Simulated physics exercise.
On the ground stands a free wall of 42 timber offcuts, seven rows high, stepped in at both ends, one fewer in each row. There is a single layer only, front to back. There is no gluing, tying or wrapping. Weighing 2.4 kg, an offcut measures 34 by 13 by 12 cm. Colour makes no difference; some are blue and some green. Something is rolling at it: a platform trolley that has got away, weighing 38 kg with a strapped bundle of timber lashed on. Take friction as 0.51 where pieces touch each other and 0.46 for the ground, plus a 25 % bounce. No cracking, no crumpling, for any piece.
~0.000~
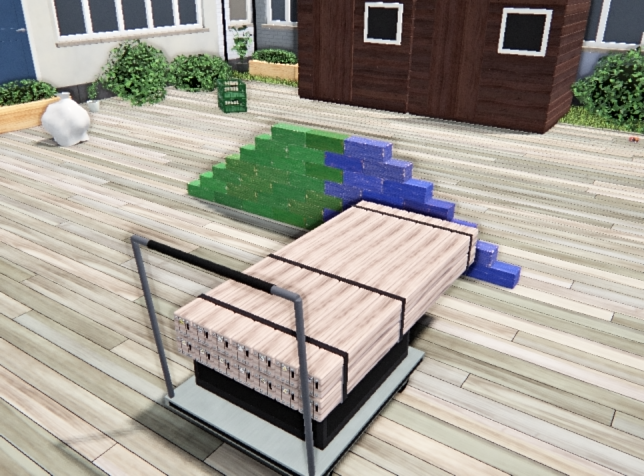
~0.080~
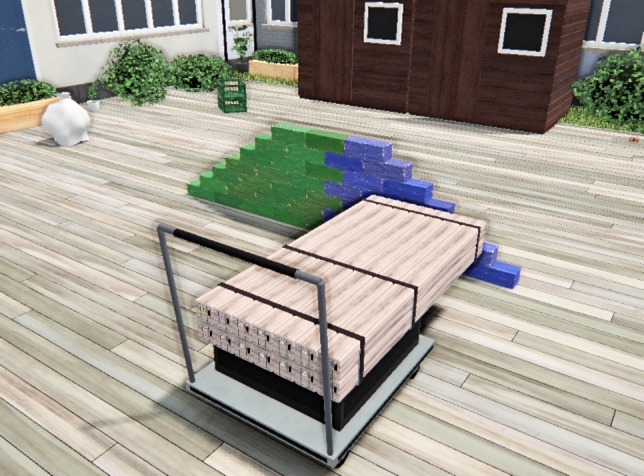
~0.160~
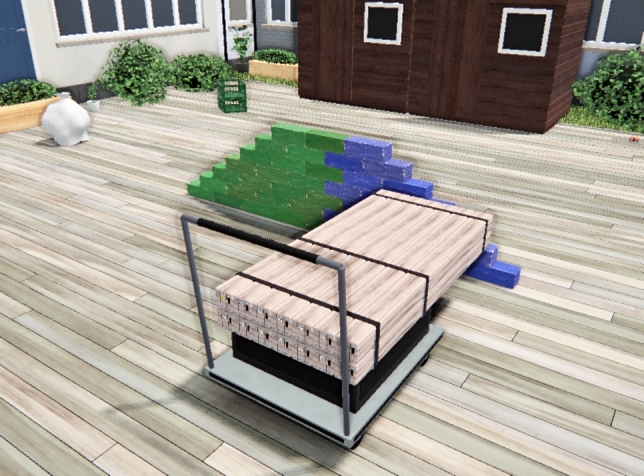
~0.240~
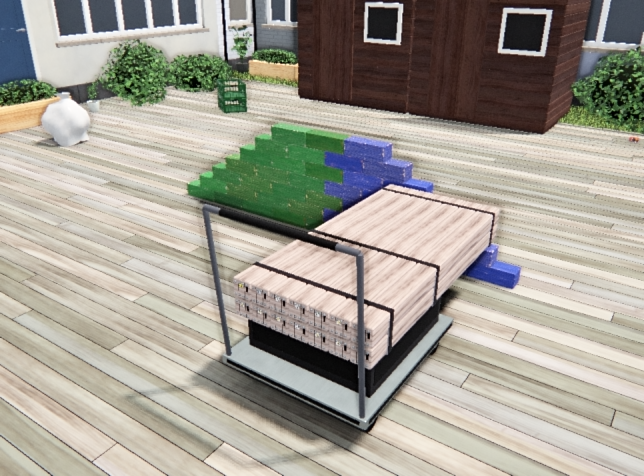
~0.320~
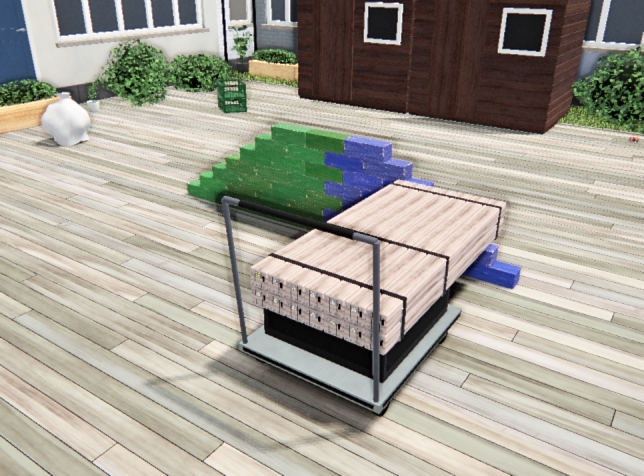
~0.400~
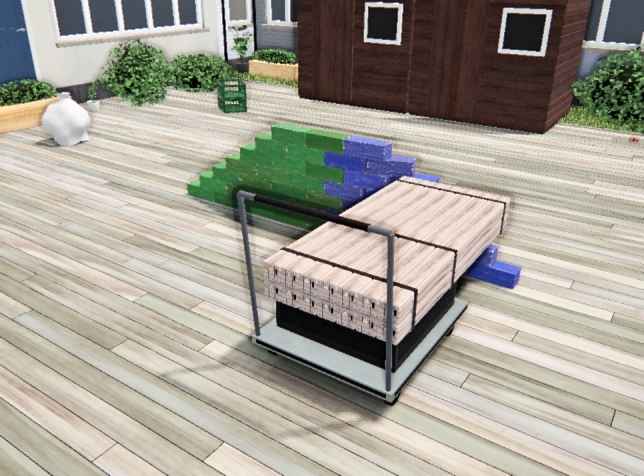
A platform trolley stacked with pale, dark-strapped timber rolls across a plank-floored yard, seen from a raised, steady viewpoint, with a dark wooden shed, bushes and a green crate behind. Beyond it stands a low stepped wall, green blocks on the left and blue on the right. The trolley glides away and slightly rightward, slowing, until its load meets the wall and a few blocks shift slightly.
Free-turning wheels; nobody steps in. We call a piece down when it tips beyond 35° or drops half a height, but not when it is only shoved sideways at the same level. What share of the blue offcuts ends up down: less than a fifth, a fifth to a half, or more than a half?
More than a half.
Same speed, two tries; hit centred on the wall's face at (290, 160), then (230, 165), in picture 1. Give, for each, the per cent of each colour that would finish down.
For blue it's 30 then 0 per cent, for green 60 then 50 per cent.
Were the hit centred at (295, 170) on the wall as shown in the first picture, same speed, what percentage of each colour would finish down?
For blue it's 30 per cent, for green 70 per cent.
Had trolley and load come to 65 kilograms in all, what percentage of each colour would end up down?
Blue 60, green 0 per cent.
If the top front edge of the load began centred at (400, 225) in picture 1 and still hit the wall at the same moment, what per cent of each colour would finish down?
Down at the end: Blue 50 per cent, green 0 per cent.
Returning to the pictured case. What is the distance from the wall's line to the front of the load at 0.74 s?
It is some 45 centimetres past it.
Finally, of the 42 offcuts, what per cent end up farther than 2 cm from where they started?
The shifted ones make up 35 per cent.
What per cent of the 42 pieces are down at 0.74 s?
By then 10 %.
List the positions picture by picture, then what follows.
In the first picture (pixels give the middle of a visible side), load (474, 242) 50 cm short of the wall; top blue offcut (363, 151); top green offcut (324, 143); none has stirred.
The second picture shows load (482, 235) 37 cm short of the wall; top blue offcut (363, 151).
The third picture shows load (489, 227) 24 cm short of the wall; top blue offcut (363, 151).
The fourth picture shows load (496, 221) 12 cm short of the wall; top blue offcut (363, 151).
The fifth picture shows load (502, 214) just touching; top blue offcut (363, 151).
The sixth picture shows load (507, 210) 10 cm into the wall's line; top blue offcut (364, 151); top green offcut (324, 143); movement in 5 of them.
After 0.74 s, load 46 cm past the wall's line, still rolling; 5 of the 19 blue offcuts down (5 of 42 in all colours); top blue offcut 32° from how it stood, 37 mm lower; top green offcut 32° from how it stood.
After 1.20 s, load 84 cm past the wall's line, still rolling; 8 of the 19 blue offcuts down (9 of 42 in all colours); top blue offcut on its side; top green offcut 57° from how it stood, 57 cm lower.
In the end (2.9 s), load 91 cm past the wall's line, stopped; 11 of the 19 blue offcuts down (12 of 42 in all colours); top blue offcut upside down; top green offcut on its side. That is 58 per cent. From the last view, middles, top blue offcut near (355, 186), top green offcut near (340, 201).
